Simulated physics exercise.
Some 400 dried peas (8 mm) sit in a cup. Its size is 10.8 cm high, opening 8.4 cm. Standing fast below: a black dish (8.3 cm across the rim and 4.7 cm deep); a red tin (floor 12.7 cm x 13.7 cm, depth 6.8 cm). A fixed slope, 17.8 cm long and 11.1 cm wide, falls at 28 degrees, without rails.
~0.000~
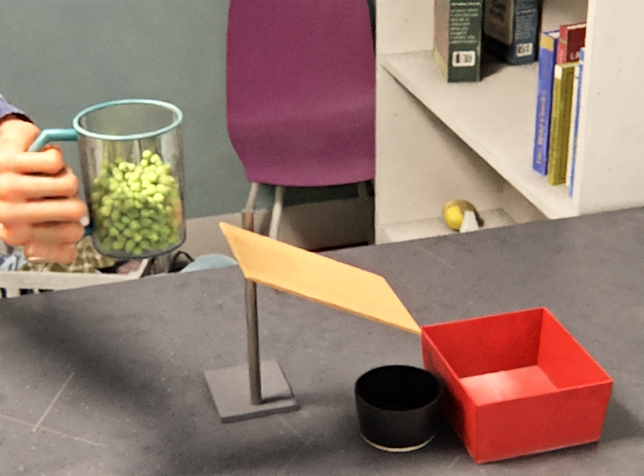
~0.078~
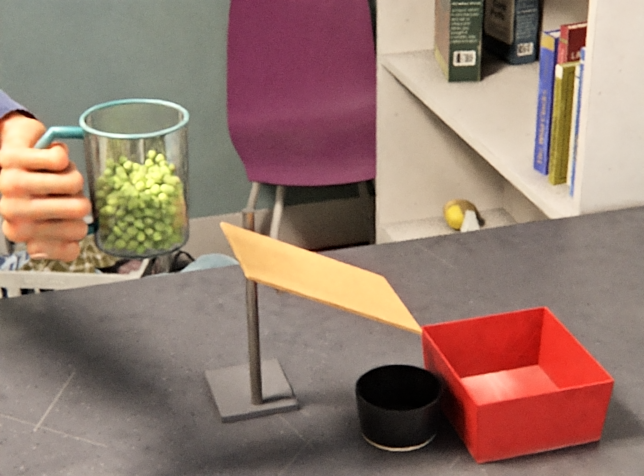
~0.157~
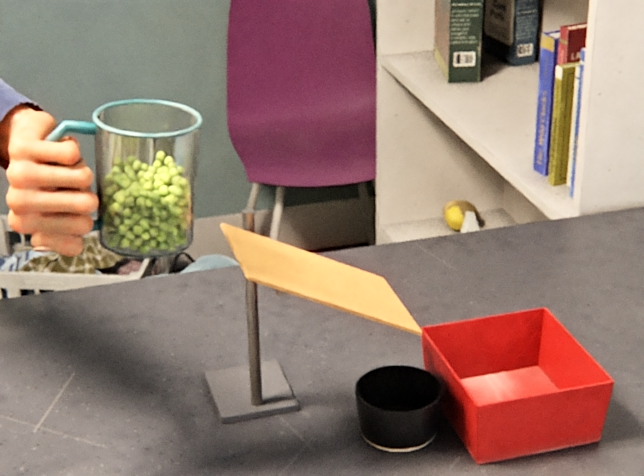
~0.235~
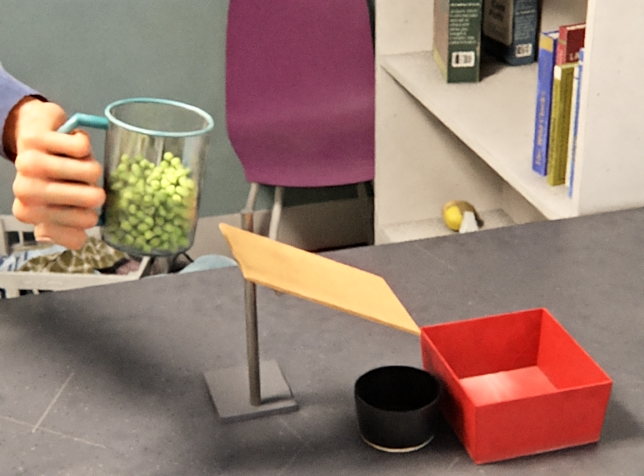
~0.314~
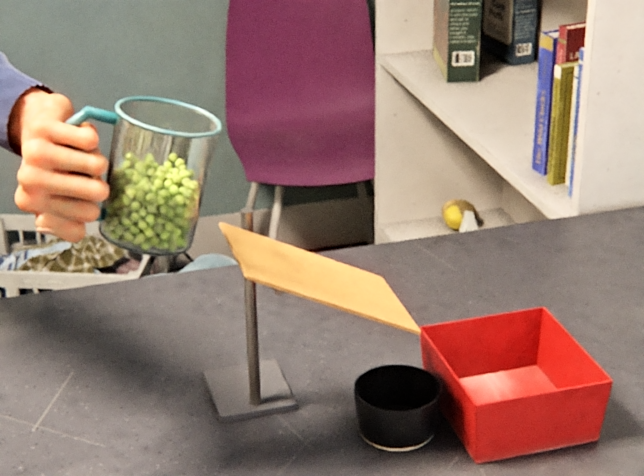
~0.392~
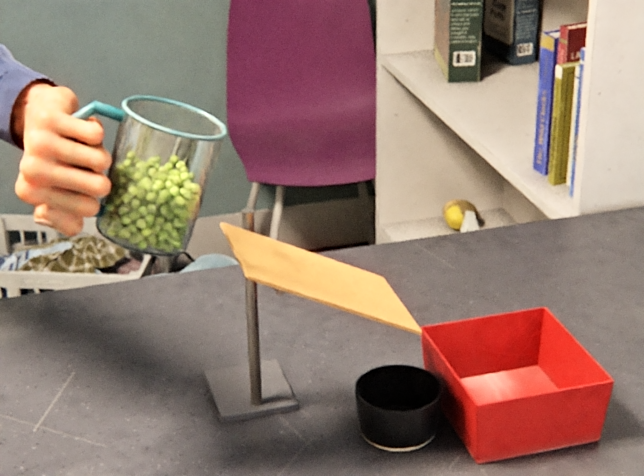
A hand at the left grips the teal handle of a clear cup partly filled with small green peas, seen from slightly above a dark grey tabletop. A tan sloping board stands on a grey post at the centre, with a black dish and red square tin to its right, and a purple chair and bookshelf behind. The hand shifts the cup slightly right, then tilts it rightward, while the view stays still.
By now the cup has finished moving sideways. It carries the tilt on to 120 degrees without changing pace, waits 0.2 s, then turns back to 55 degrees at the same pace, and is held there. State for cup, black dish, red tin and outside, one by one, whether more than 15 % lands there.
Cup: It does not; black dish: It does not; red tin: It does; outside everything: It does.
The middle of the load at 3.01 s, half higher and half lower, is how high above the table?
About 0 cm.
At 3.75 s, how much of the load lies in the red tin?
Measured share then: About 30 %.
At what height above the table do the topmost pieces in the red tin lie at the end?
I'd put it near 2.0 cm.
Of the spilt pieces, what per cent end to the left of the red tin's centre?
Roughly 90 per cent.
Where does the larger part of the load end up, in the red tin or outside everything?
I'd say there's more outside everything.
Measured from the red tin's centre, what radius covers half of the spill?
That works out to roughly 28 cm from the middle.
After 1.40 s, tilt 78 degrees; cup 100 %; middle of all pieces near (135, 192).
After 2.24 s, tilt 120 degrees; cup 15 %, outside 20 %, red tin 10 %, slope 40 %, in the air 15 %; middle of all pieces near (283, 325).
Then, at 3.01 s, tilt 86 degrees; outside 70 %, red tin 30 %; middle of all pieces near (379, 428).
Then, at 3.75 s, tilt 55 degrees; outside 70 %, red tin 30 %; middle of all pieces near (380, 430).
At rest (4.0 s), cup 0 %, outside 70 %, black dish 0 %, red tin 30 %, slope 0 %.
